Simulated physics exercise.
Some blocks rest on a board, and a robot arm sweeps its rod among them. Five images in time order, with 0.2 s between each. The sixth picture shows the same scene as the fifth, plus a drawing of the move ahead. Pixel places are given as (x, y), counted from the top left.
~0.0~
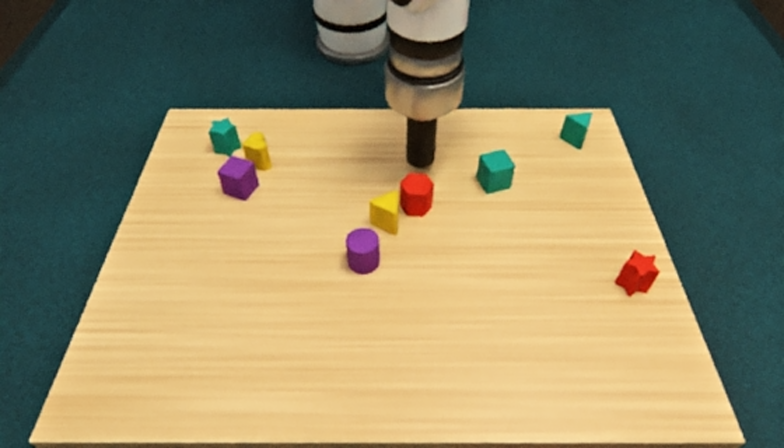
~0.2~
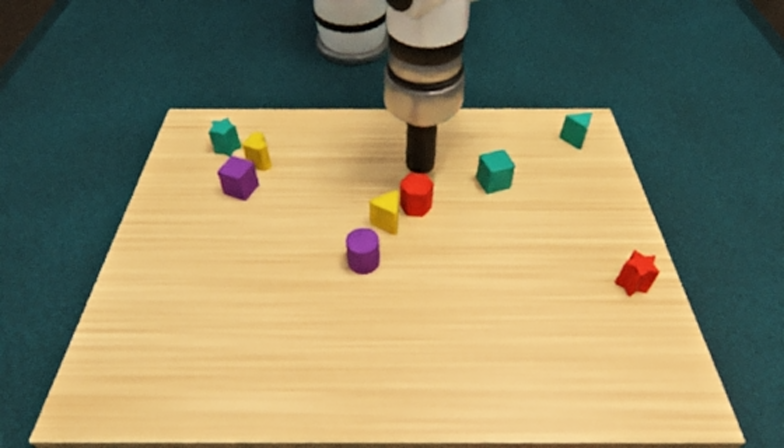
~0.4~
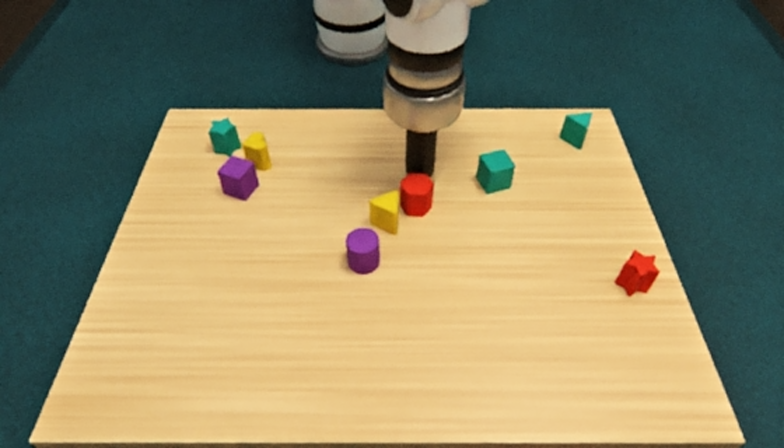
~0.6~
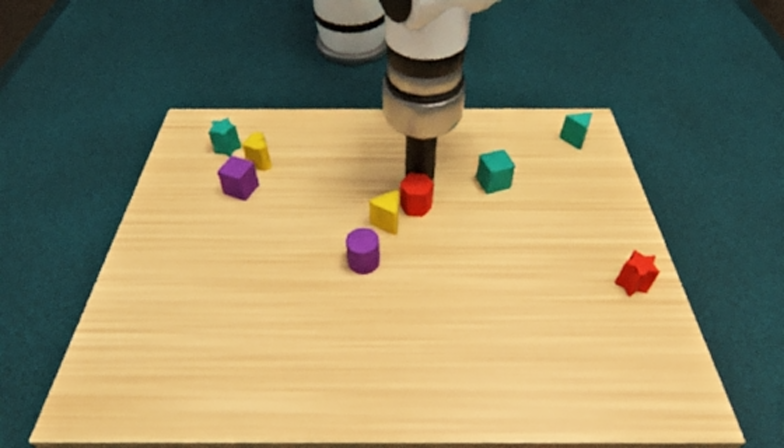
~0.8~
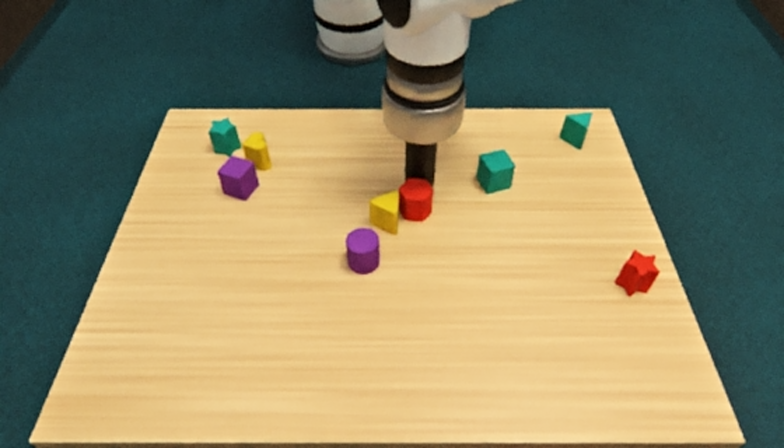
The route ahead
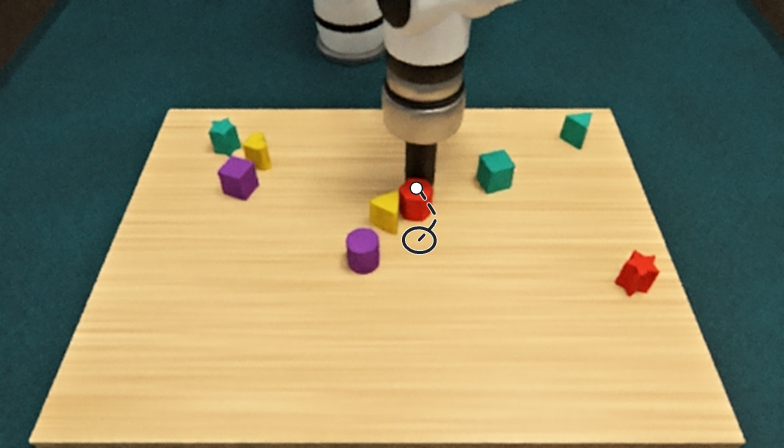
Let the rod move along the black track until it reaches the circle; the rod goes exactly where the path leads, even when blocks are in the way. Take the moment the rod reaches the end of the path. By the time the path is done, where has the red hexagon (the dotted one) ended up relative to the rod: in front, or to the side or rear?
The red hexagon is leading.
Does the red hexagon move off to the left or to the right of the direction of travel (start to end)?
Sideways shift: Right.
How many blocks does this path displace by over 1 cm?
The count is one.
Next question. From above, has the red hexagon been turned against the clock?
No
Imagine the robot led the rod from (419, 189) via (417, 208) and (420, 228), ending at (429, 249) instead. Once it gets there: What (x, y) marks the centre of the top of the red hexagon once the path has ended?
Put as a pixel place, it's (411, 250).
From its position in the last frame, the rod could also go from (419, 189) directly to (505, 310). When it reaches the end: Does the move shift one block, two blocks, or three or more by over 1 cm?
One block shifts.
The drawn path runs from (419, 189) by way of (430, 206) and (434, 224) to (419, 240); the dot is on the red hexagon.
On the path given first. Halfway along, rod (436, 208); red hexagon (418, 212), turned 55° clockwise.
At the end, rod (420, 233); yellow triangle not moved; red hexagon (396, 237), turned 70° clockwise.
